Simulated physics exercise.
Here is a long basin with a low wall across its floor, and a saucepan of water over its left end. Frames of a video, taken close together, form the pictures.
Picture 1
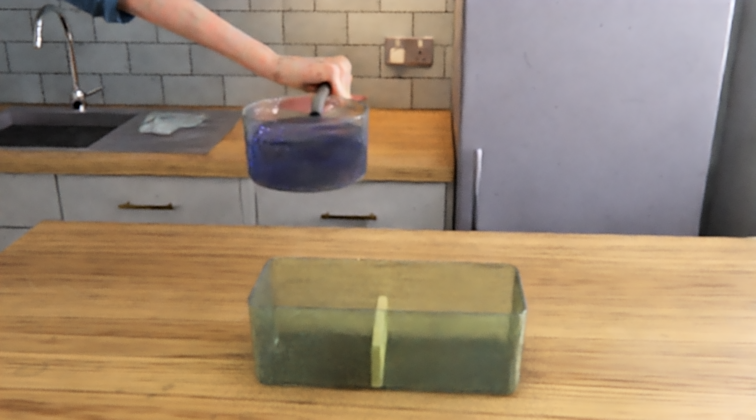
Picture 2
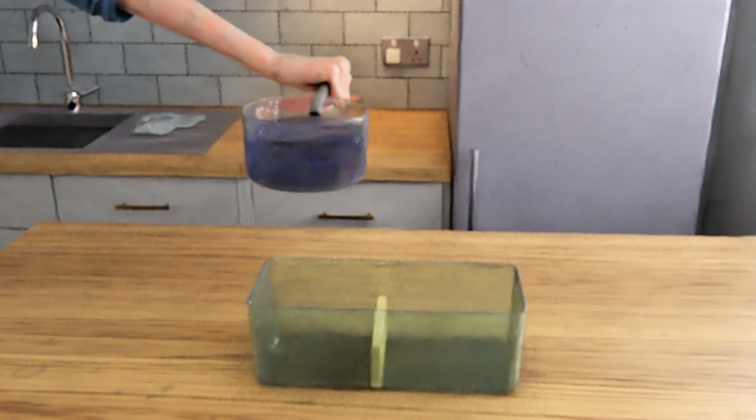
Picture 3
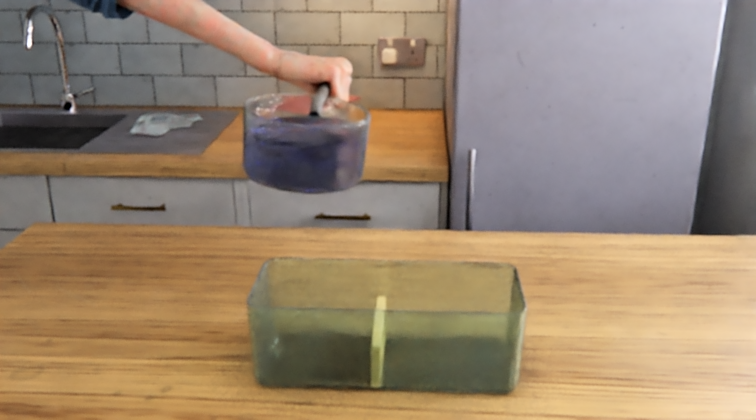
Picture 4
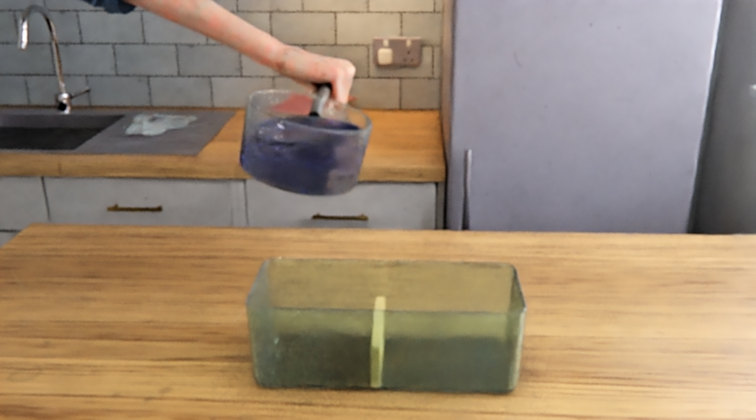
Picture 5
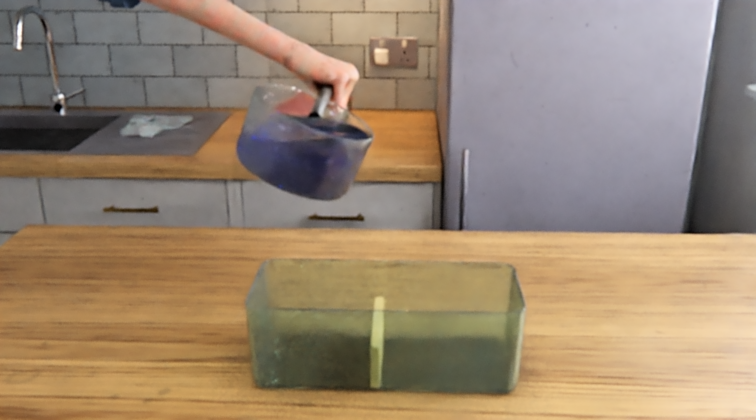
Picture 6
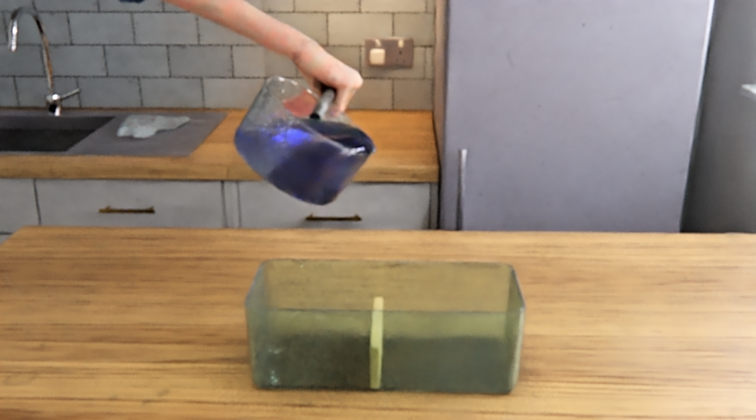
In a kitchen, a hand tilts a clear saucepan of bluish-purple water rightward above a long basin.
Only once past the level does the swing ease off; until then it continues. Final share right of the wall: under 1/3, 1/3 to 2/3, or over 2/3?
Over 2/3.
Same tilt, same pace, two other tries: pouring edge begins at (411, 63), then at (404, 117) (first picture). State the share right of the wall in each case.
First about 85, then 90 per cent.
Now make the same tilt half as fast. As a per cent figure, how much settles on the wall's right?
Somewhere near 90 percent.
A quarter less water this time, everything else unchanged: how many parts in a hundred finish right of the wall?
Some 70 parts in a hundred, give or take.
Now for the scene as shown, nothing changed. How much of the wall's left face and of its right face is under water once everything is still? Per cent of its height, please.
Left part: 20 per cent; right part: 50.
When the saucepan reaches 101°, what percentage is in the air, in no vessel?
Airborne fraction: Approx. 55 %.
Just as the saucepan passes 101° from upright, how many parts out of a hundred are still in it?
Around 25 percent remains.
A moment on, the saucepan is tipped right over and 26 per cent is still to pour, 0 is left of the wall and 21 right of it.
Next, the saucepan is tipped right over and 3 per cent is still to pour, 11 is left of the wall and 76 right of it.
Then the saucepan is tipped right over and 0 per cent is still to pour, 21 is left of the wall and 77 right of it.
Later the saucepan is tipped right over and 0 per cent is still to pour, 21 is left of the wall and 77 right of it.
At rest 21 per cent lies left of the wall, 77 right of it and 2 outside.
